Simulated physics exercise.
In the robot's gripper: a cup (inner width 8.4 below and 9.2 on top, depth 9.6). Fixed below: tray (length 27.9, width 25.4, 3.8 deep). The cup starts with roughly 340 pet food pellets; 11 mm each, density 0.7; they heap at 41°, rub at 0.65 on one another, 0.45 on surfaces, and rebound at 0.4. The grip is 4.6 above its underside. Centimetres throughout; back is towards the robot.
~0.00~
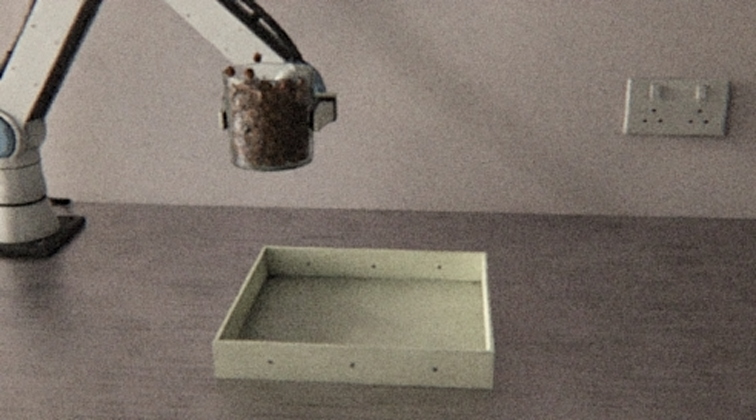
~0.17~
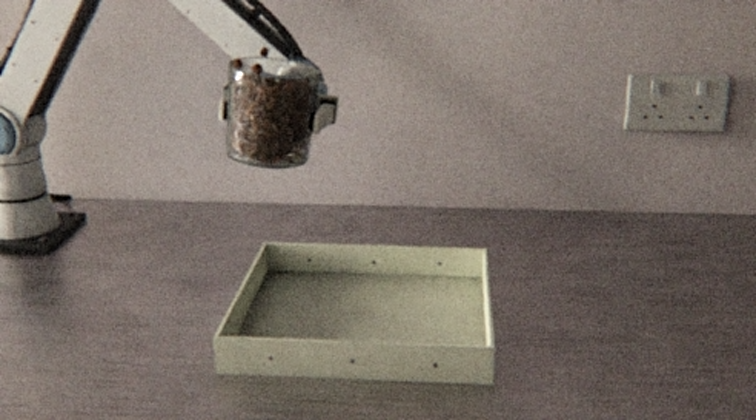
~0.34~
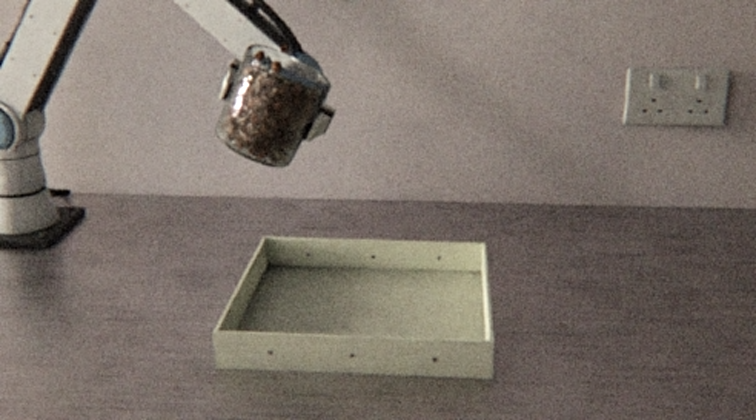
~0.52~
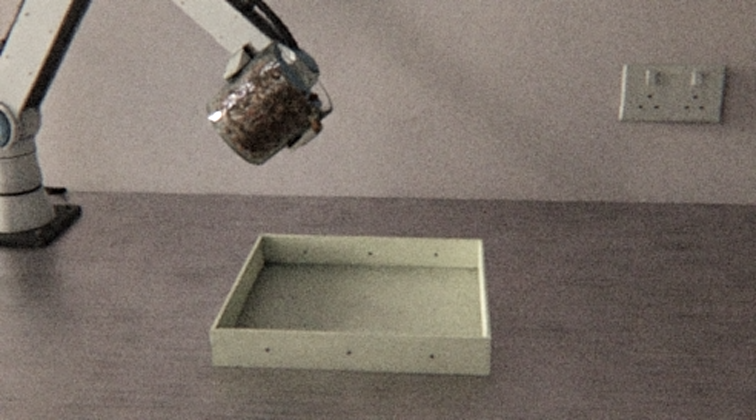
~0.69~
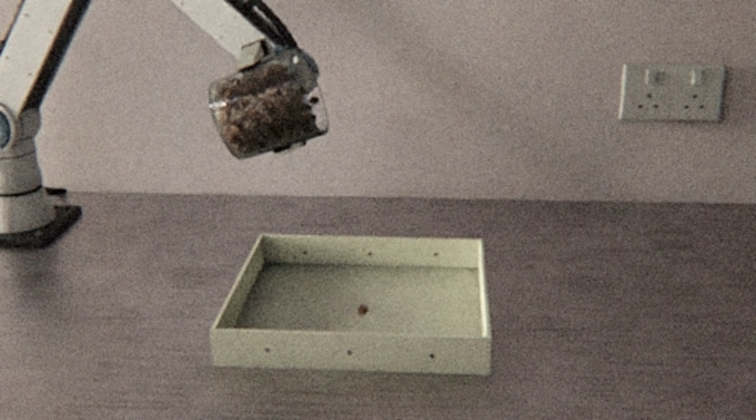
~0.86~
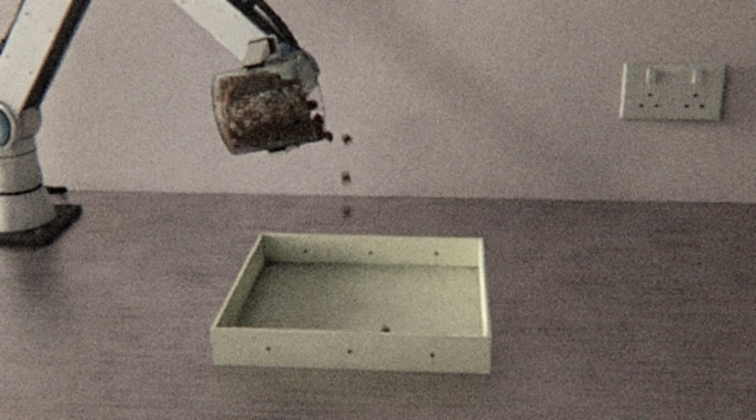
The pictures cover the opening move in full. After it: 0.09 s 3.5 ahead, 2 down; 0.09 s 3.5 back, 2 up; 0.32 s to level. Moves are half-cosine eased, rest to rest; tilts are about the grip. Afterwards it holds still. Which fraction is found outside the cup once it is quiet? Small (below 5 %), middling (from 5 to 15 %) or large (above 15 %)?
Outside the cup the share is large, above 15 %.
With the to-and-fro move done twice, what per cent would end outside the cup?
In that case some 35 per cent.
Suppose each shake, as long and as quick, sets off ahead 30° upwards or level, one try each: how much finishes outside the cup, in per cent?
About 80 and 50 per cent.
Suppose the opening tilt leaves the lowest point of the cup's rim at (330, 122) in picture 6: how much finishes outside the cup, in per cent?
About 10 per cent.
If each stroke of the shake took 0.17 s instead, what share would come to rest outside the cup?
Then about 5 per cent.
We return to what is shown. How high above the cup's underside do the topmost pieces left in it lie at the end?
Roughly 8.5 cm.
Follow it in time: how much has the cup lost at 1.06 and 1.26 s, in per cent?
About 15, 20.
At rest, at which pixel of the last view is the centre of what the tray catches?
Around (425, 308).
By 1.06 s, tilted 76° forward, highest piece 27 above the table; 283 in the cup, 6 in the tray, 49 in flight or on a rim.
By 1.26 s, tilted 17° forward, highest piece 29 above the table; 263 in the cup, 70 in the tray, 5 in flight or on a rim.
By 1.56 s, level, highest piece 28 above the table; 263 in the cup, 75 in the tray.
By 2.61 s, level, highest piece 28 above the table; 263 in the cup, 75 in the tray.
Final count, 263 in the cup, 75 in the tray. That is 22 % outside the cup.
